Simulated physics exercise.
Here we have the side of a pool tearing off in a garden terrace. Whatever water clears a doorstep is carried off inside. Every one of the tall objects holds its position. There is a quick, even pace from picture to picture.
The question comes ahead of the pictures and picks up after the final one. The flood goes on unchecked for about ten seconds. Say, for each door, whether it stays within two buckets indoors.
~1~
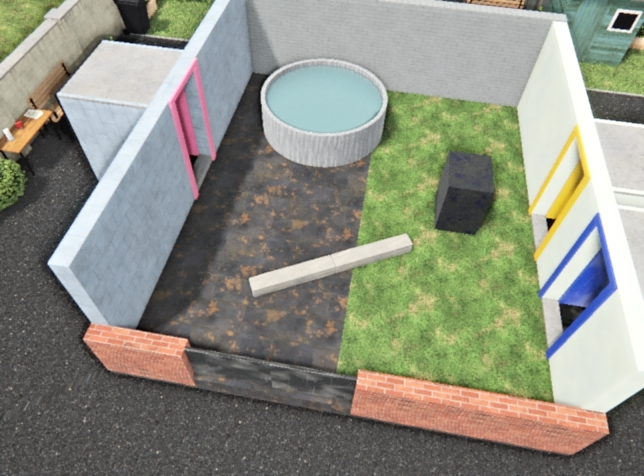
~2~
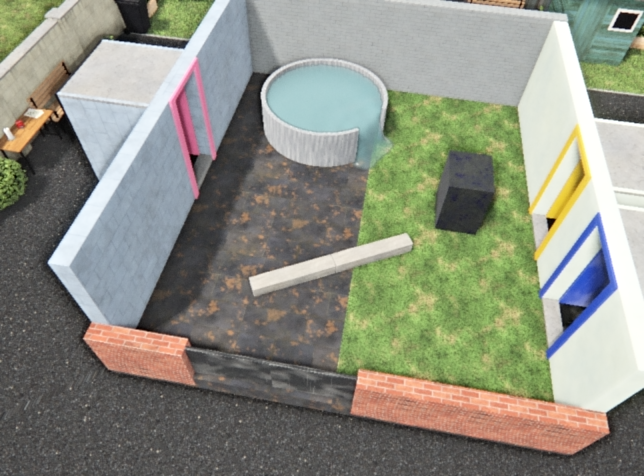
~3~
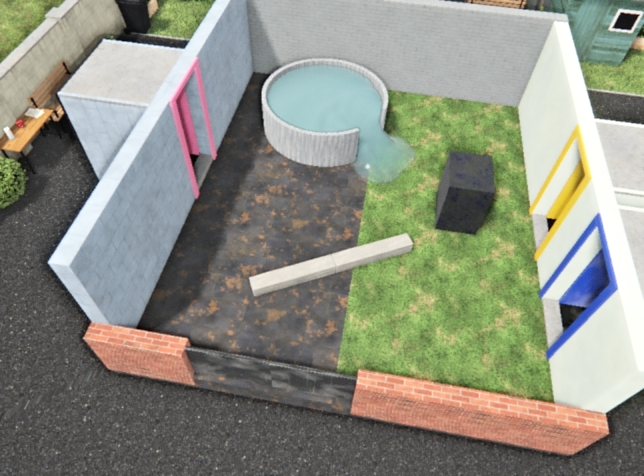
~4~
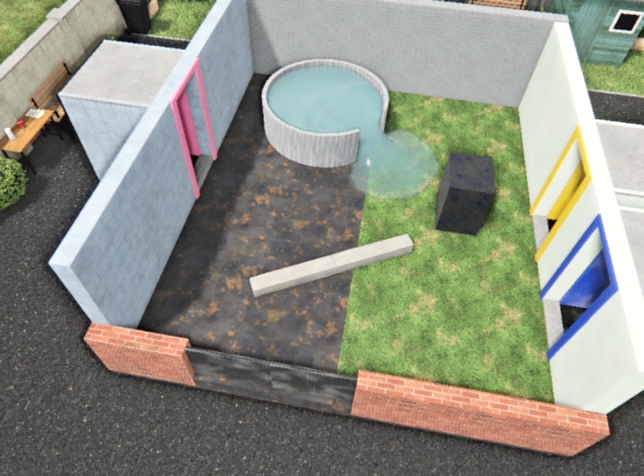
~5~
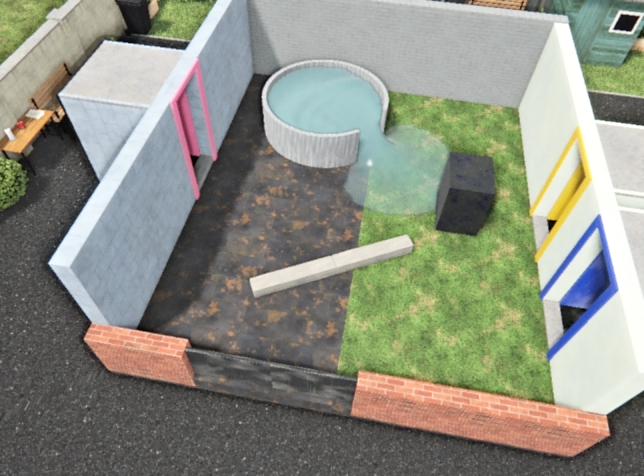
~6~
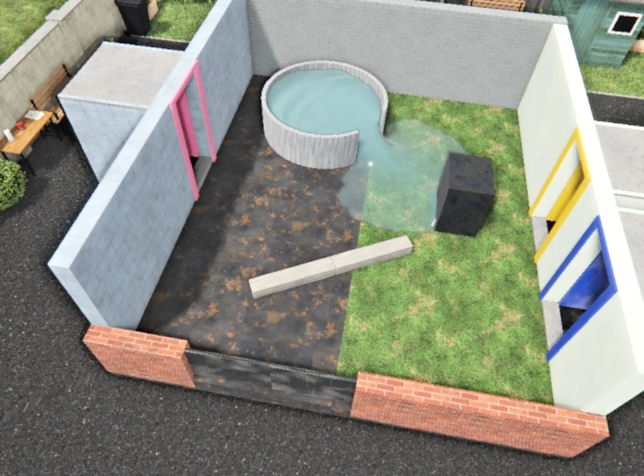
The blue door passes two buckets; the yellow door passes two buckets; the pink door does not pass two buckets.
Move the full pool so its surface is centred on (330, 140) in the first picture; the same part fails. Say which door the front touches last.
That would be the pink one, I think.
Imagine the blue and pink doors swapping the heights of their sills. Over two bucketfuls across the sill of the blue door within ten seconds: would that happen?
Blue door: Falls short.
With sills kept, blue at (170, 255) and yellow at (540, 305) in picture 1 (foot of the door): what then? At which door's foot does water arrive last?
Dead last is the pink one.
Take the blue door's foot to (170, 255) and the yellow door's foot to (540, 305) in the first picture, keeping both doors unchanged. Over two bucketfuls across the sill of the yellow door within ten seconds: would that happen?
I'd say the yellow one tops the limit.
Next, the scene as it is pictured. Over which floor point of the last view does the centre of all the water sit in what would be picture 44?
Around pixel (387, 178) of the last picture.
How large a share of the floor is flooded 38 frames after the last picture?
Some 80 per cent.
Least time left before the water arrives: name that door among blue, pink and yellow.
The one in yellow.
A moment on, water covers 20 % of the floor; the blue door not reached, the yellow door wet at the sill, nothing in, the pink door not reached.
Next, water covers 35 % of the floor; the blue door not reached, the yellow door under two buckets in, the pink door not reached.
Then, water covers 60 % of the floor; the blue door wet at the sill, nothing in, the yellow door over two buckets in, the pink door not reached.
Later, water covers 80 % of the floor; the blue door over two buckets in, the yellow door over two buckets in, the pink door wet at the sill, nothing in.
In the end, water covers 95 % of the floor; the blue door over two buckets in, the yellow door far over two buckets in, the pink door wet at the sill, nothing in.
